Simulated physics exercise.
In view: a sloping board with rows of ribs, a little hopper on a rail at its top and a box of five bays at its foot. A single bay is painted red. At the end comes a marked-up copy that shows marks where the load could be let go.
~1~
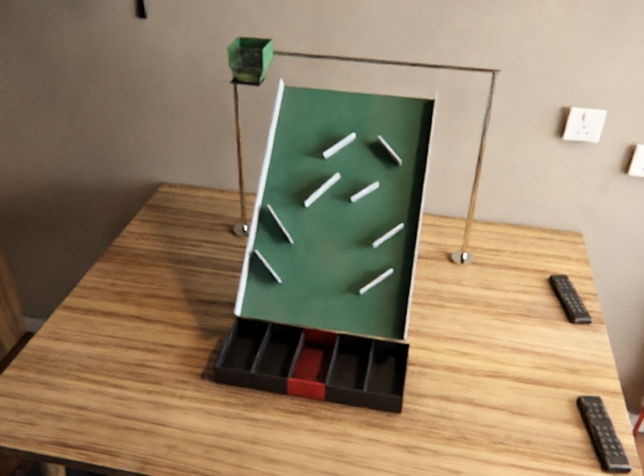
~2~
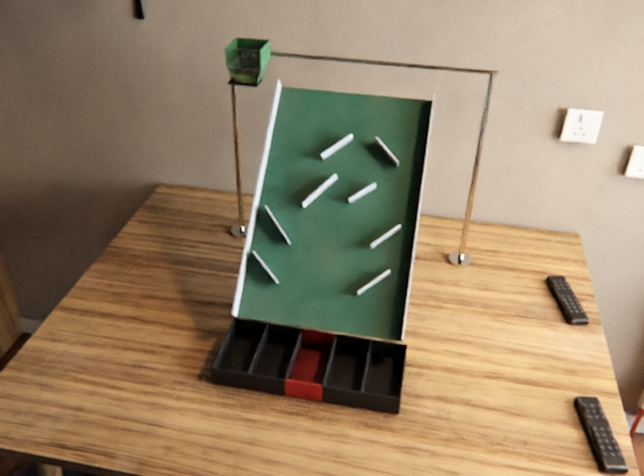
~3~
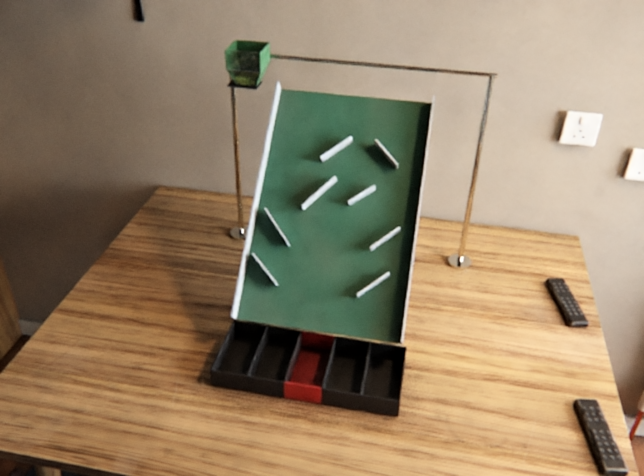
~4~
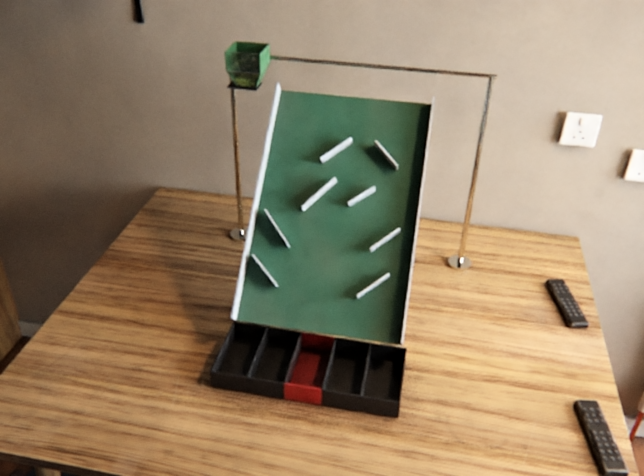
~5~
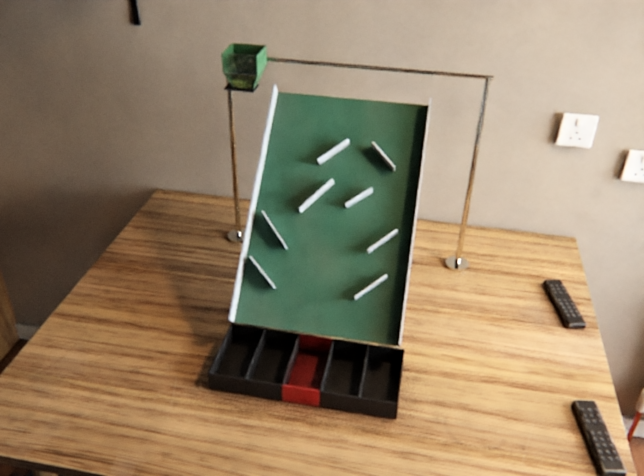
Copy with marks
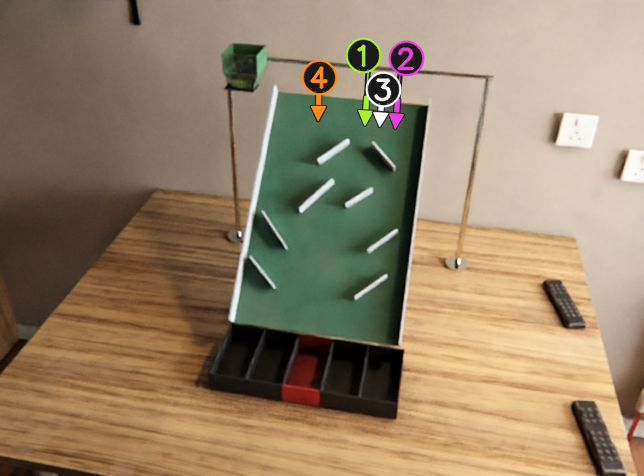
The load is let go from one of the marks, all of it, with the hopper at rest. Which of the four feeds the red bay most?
Mark 4 does it best.
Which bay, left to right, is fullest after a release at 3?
The fifth from the left.
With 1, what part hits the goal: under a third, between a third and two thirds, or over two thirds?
Under a third.
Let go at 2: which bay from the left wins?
The fifth.
On the marked copy, mark 1 meets the board at (365, 120); mark 2 meets the board at (395, 123); mark 3 meets the board at (380, 121); mark 4 meets the board at (318, 115).
For mark 1, about a quarter in the red bay, about two thirds in other bays, a small part outside the box.
For mark 2, a small part in the red bay, most in other bays, a small part outside the box.
For mark 3, a small part in the red bay, most in other bays, a small part outside the box.
For mark 4, most in the red bay, a small part in other bays, a small part outside the box.
